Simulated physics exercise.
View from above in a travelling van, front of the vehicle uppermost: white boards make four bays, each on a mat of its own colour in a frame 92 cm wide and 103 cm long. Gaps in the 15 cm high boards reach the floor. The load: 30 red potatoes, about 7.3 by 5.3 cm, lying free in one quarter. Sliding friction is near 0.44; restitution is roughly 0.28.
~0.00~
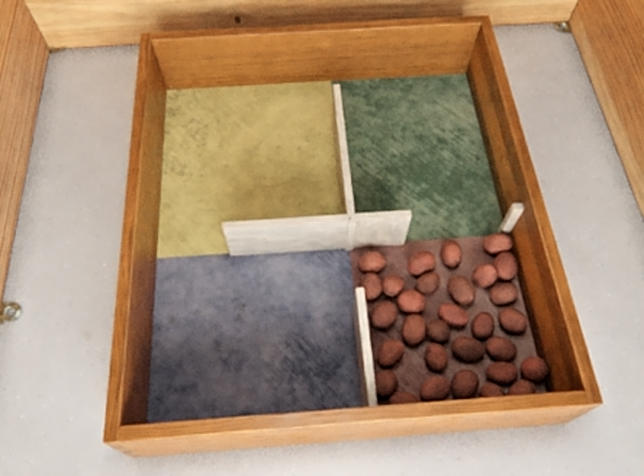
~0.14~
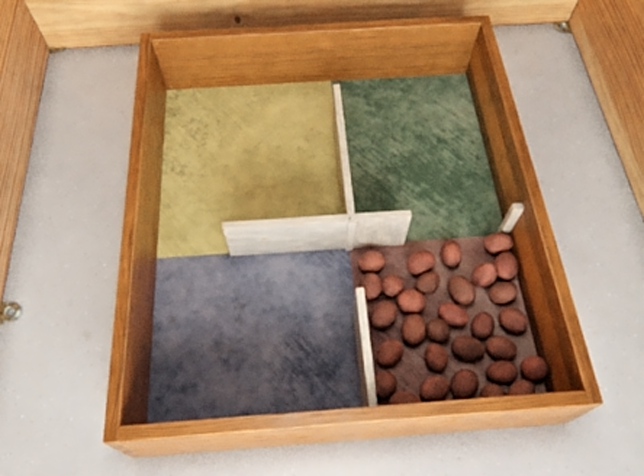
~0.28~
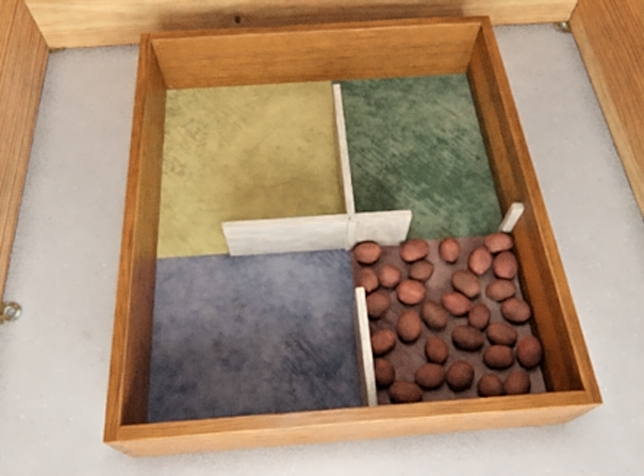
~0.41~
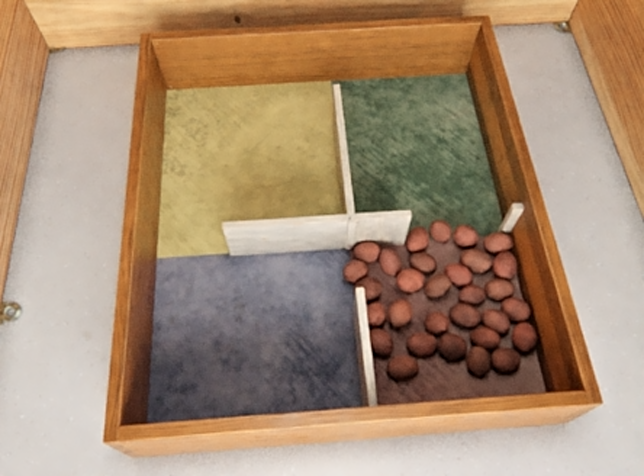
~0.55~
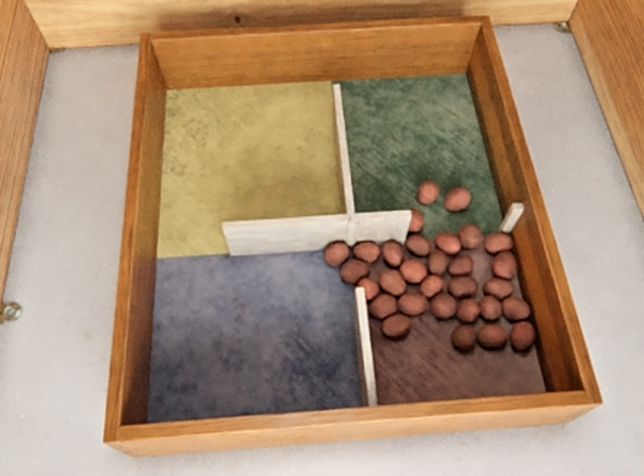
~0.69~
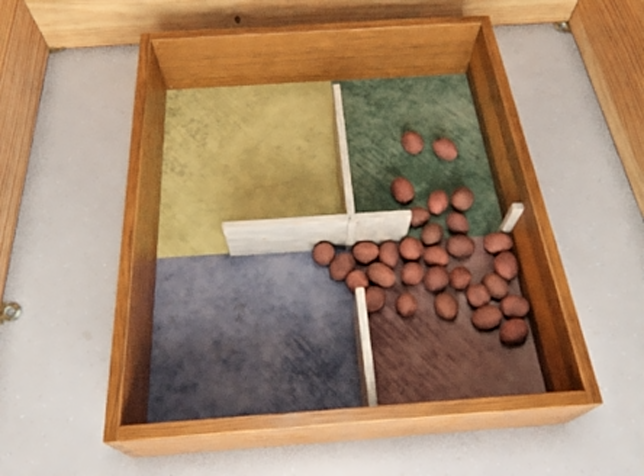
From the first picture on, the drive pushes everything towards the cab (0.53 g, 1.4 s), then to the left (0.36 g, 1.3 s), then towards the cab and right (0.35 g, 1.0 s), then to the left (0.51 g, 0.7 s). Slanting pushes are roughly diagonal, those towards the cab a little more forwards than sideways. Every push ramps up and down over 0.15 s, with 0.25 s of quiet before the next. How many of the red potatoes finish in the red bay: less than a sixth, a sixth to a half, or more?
In the end under a sixth of them are in the red bay.
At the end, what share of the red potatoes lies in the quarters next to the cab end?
About 80 per cent.
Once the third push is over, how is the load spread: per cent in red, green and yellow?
By then: Red 10, green 40, yellow 40 per cent.
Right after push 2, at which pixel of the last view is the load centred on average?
Near (262, 176).
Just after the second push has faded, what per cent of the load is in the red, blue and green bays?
Red 10, blue 30, green 30 per cent.
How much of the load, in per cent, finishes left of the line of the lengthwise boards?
About 80 per cent.
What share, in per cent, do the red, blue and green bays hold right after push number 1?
Red 20, blue 10, green 60 per cent.
After push 1 (1.64 s), 7 in the red bay, 3 in the blue bay, 19 in the green bay and 1 in the yellow bay.
After push 2 (3.19 s), 2 in the red bay, 8 in the blue bay, 8 in the green bay and 12 in the yellow bay.
After push 3 (4.44 s), 3 in the red bay, 3 in the blue bay, 13 in the green bay and 11 in the yellow bay.
After push 4 (5.39 s), 5 in the blue bay, 8 in the green bay and 17 in the yellow bay.
When it is over (at 6.74 s), 5 in the blue bay, 7 in the green bay and 18 in the yellow bay. Asked share, 0 of 30, 0 per cent.
